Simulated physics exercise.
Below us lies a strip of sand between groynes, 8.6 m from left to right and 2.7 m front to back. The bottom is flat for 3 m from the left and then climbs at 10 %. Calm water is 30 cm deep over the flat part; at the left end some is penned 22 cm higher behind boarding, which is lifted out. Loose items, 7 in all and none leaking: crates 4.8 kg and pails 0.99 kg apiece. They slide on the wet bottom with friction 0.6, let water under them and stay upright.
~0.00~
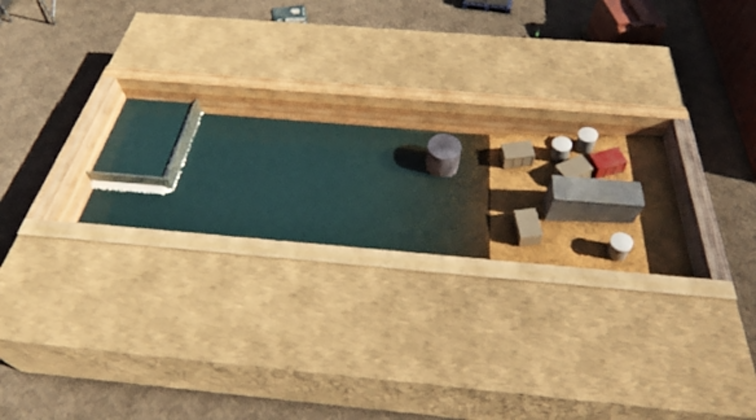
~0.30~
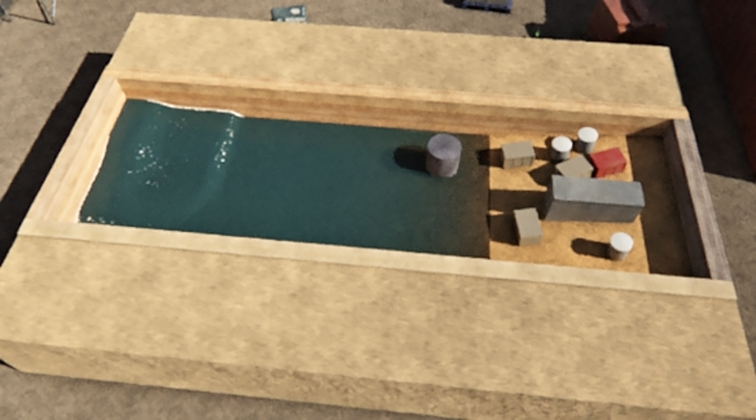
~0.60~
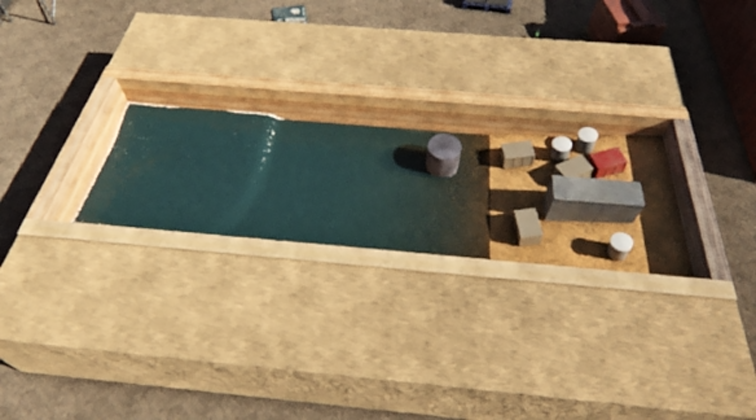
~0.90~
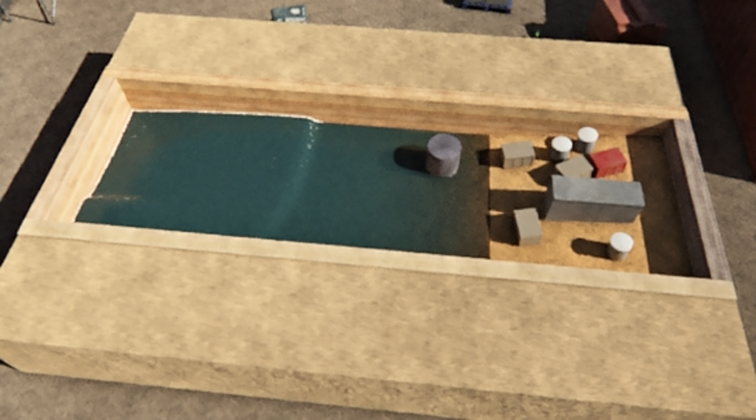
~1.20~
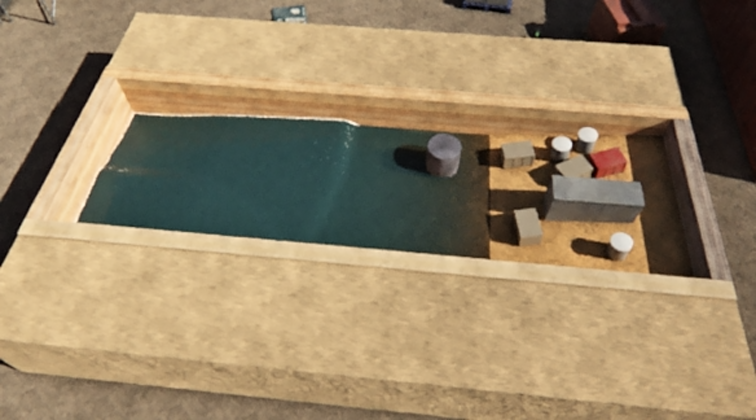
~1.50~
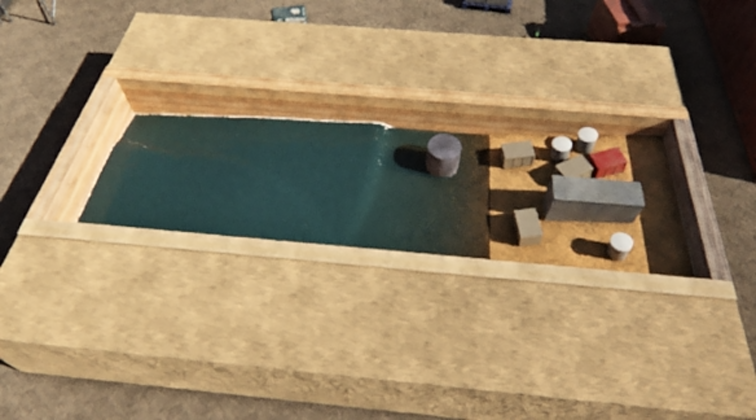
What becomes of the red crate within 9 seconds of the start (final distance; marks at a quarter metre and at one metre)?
Red crate holds its place.
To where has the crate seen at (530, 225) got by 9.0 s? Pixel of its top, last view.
At about (501, 224).
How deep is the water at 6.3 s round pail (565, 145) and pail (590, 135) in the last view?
About 1 and 0 cm.
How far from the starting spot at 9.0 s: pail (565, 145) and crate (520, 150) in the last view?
In turn: 80 cm, 80 cm.
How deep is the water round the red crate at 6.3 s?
Roughly 0 cm.
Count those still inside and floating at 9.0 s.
I count 0.
After 2.1 s the red crate is near (610, 158), 0.0 m from its start, aground; 0 afloat.
After 4.0 s the red crate is near (610, 158), 0.0 m from its start, aground; 1 afloat.
After 6.3 s the red crate is near (610, 158), 0.0 m from its start, aground; 1 afloat.
After 9.0 s the red crate is near (610, 158), 0.0 m from its start, aground; 0 afloat.
